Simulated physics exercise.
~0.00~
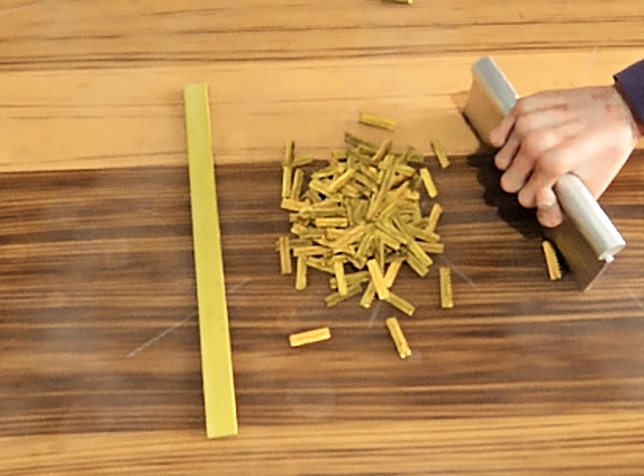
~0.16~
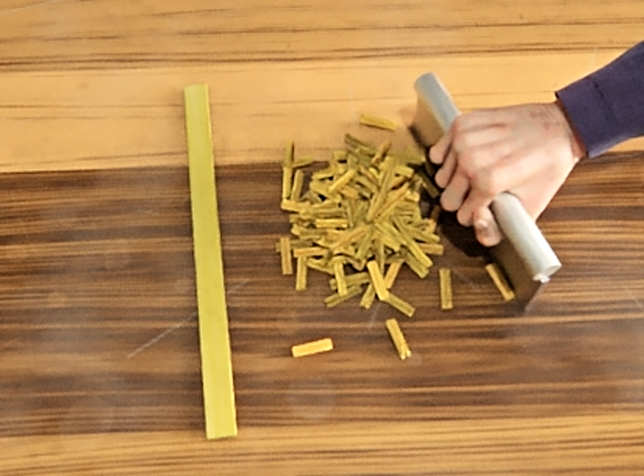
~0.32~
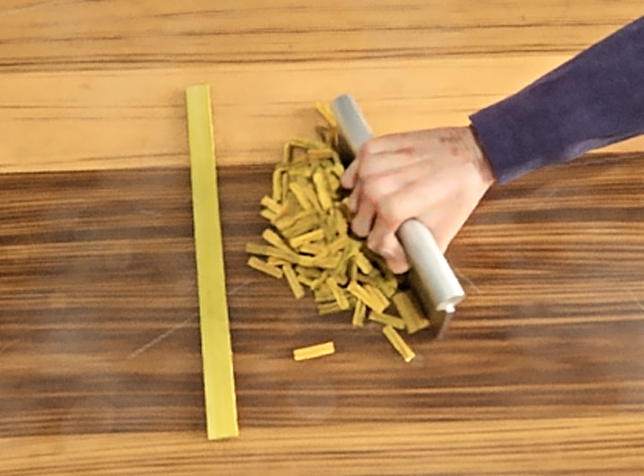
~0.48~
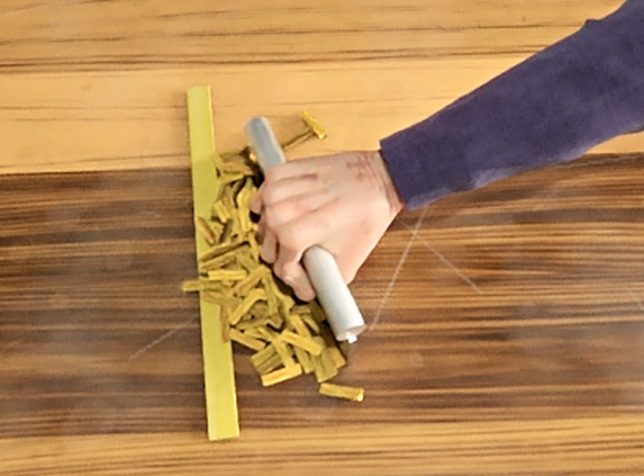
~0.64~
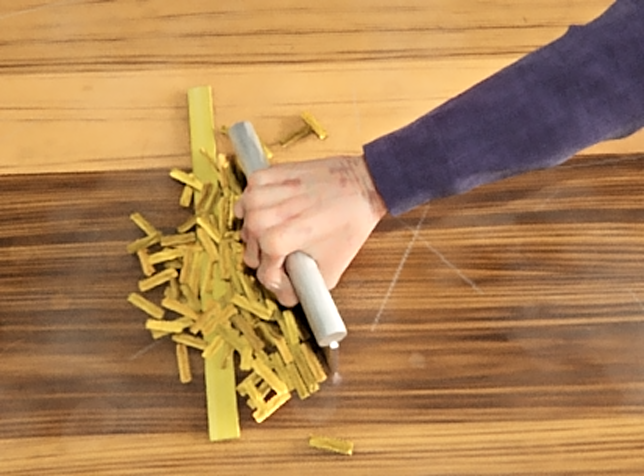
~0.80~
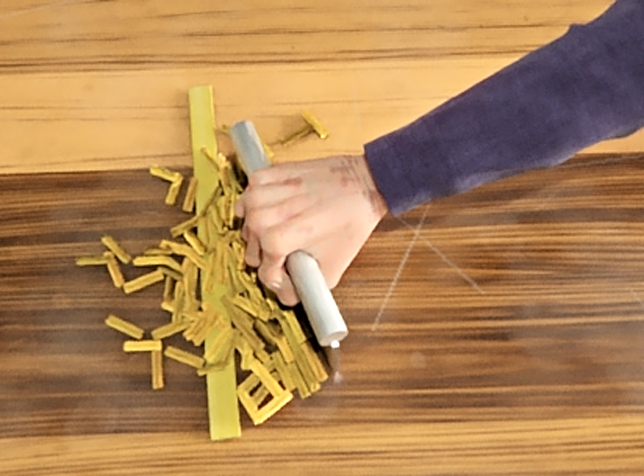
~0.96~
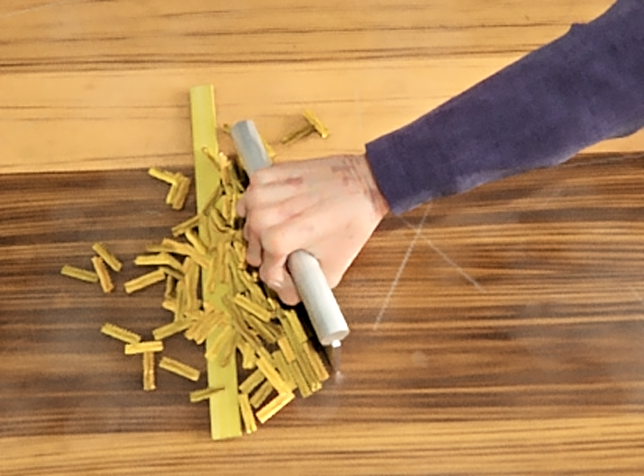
A hand with a metal scraper pushes dry pasta pieces left, scattering some over a yellow strip.
